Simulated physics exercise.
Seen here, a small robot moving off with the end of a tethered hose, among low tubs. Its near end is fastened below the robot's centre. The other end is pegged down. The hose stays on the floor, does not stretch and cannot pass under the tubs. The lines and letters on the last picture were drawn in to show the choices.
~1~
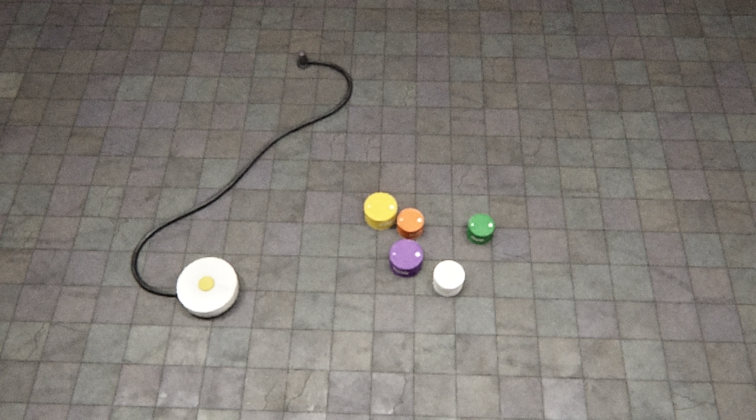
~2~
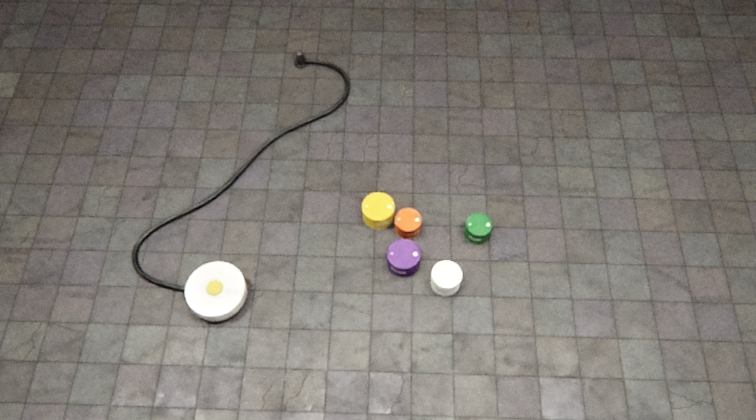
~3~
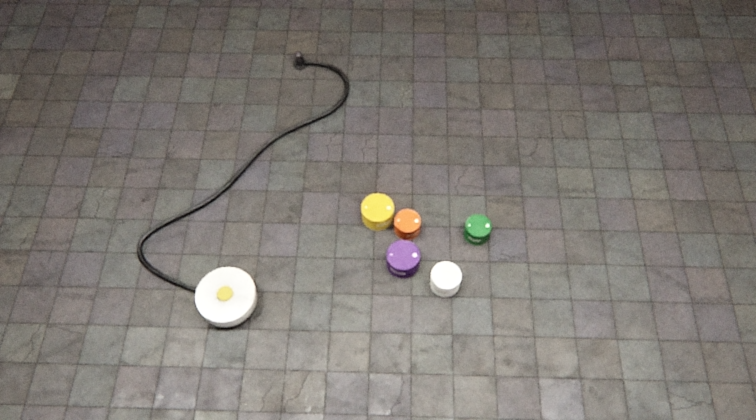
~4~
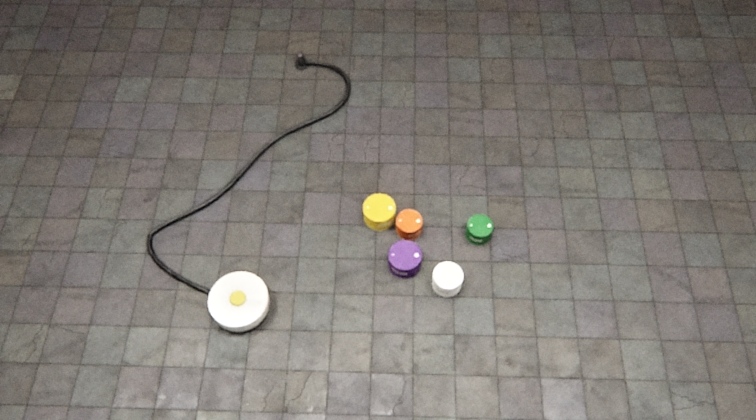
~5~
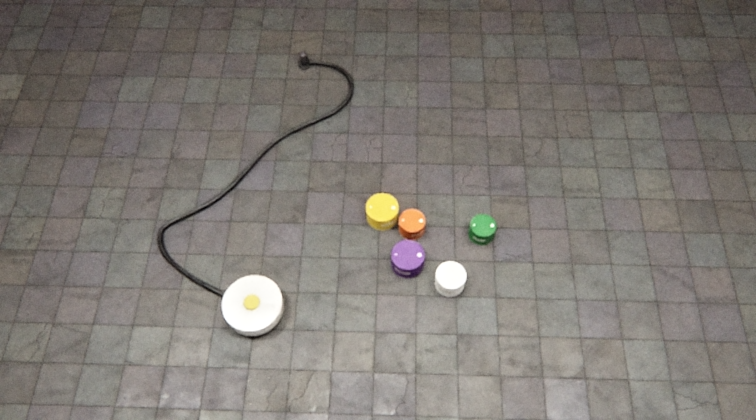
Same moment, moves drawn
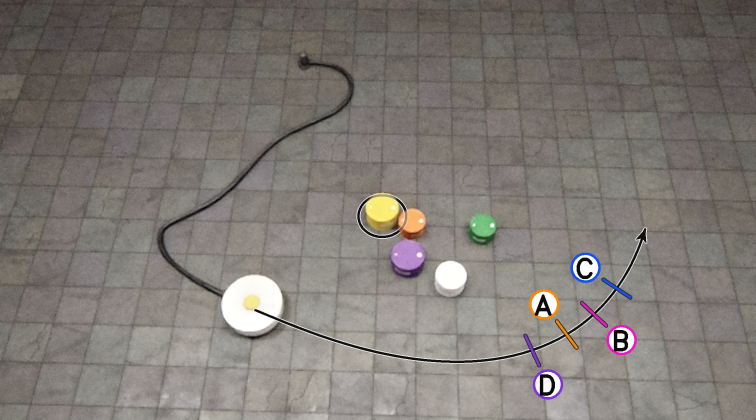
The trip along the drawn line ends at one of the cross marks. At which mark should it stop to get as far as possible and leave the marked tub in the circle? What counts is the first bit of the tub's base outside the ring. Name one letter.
As far as tick C.
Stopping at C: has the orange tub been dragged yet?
No.
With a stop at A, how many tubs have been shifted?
The count is none.
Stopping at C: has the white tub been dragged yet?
Yes.
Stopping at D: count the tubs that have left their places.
The count is none.
On the marked copy, A at (567, 334); B at (594, 314); C at (617, 288); D at (532, 350); the ring at (382, 216); the route from (255, 310) via (494, 359) to (645, 229).
Following C. Soon after the start, robot (386, 351); yellow tub (382, 212).
Later, robot (529, 348); yellow tub (382, 212).
In the end, robot (620, 284); purple tub (424, 247); white tub (459, 254); yellow tub (385, 211); the yellow tub is still in its ring.
As for the rest, A is safe but short; B is safe but short; D is safe but short.
